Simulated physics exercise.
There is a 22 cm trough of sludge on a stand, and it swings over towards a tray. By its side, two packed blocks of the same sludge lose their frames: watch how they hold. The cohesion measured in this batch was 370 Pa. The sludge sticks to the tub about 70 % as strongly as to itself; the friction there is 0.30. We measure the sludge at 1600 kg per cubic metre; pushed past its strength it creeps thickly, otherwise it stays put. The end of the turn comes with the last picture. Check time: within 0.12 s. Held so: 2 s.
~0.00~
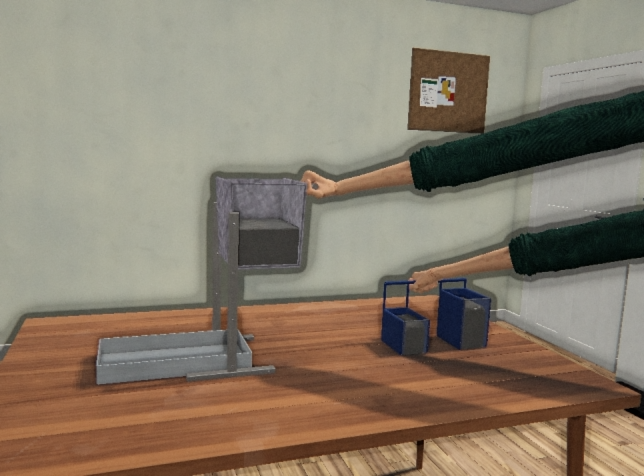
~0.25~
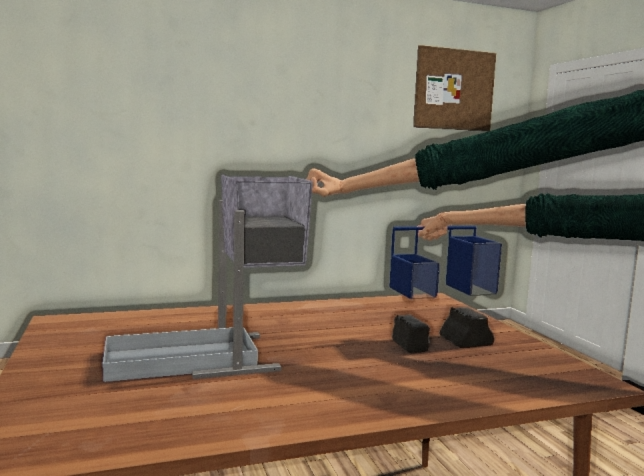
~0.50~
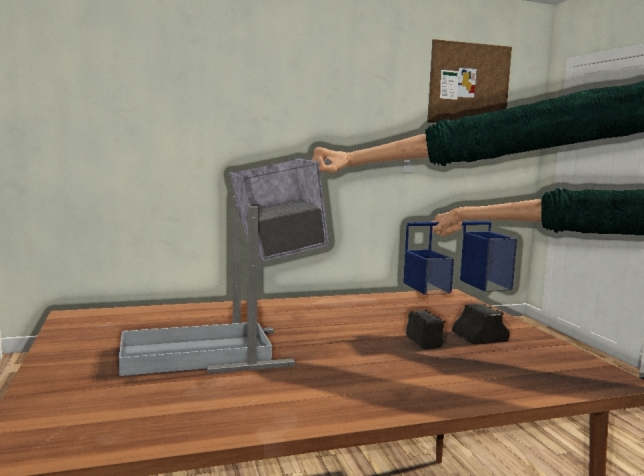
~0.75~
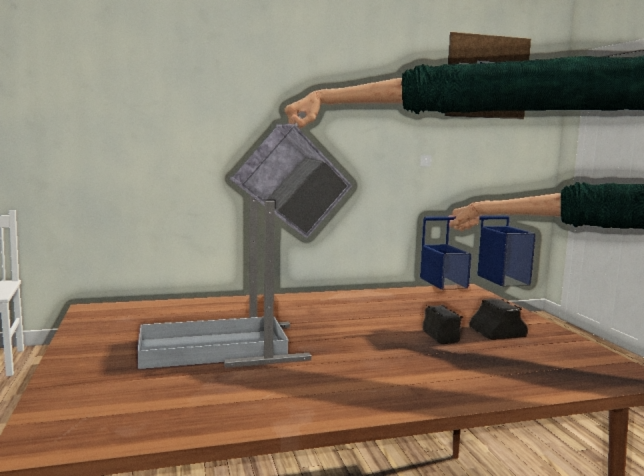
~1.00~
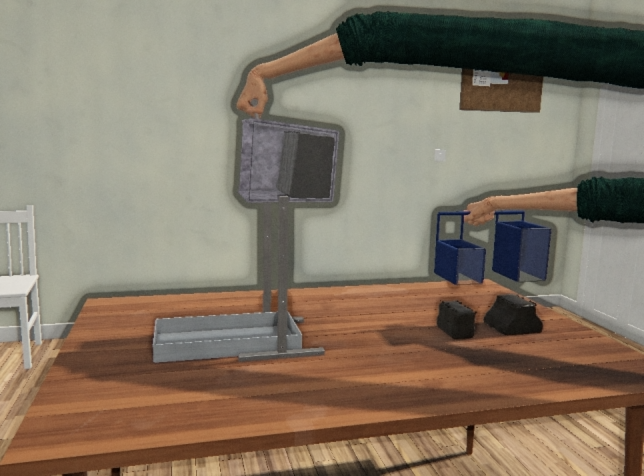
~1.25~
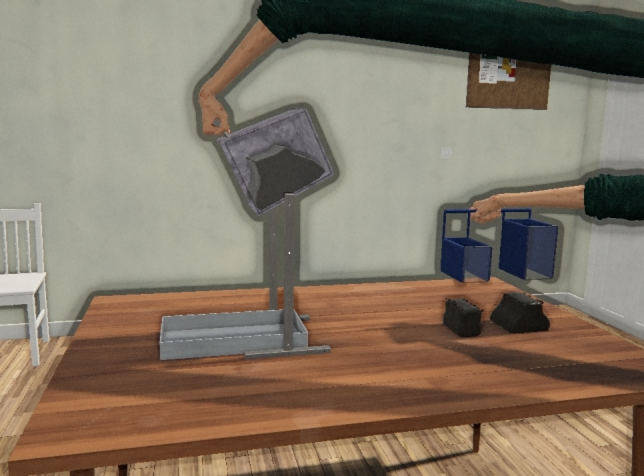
A grey tub of dark sludge on an upright stand swings leftward over a pale tray on a brown wooden table, in a green-walled room seen from the front, slightly above. Two green-sleeved arms reach in from the right, one lifting blue open boxes off two dark blocks, which slump slightly. The other turns the tub past upright onto its side, the sludge shifting inside, while the view drifts left, revealing a white chair.
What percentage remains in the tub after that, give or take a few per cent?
0 %.
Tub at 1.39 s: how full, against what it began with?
Around 60 per cent.
After 1.39 s, the tub is at 115 degrees and holds 58 %.
After 1.56 s, the tub is at 115 degrees and holds 0 %.
After 1.73 s, the tub is at 115 degrees and holds 0 %.
After 1.90 s, the tub is at 115 degrees and holds 0 %.
After 3.25 s, at the end, the tub is at 115 degrees and holds 0 %.
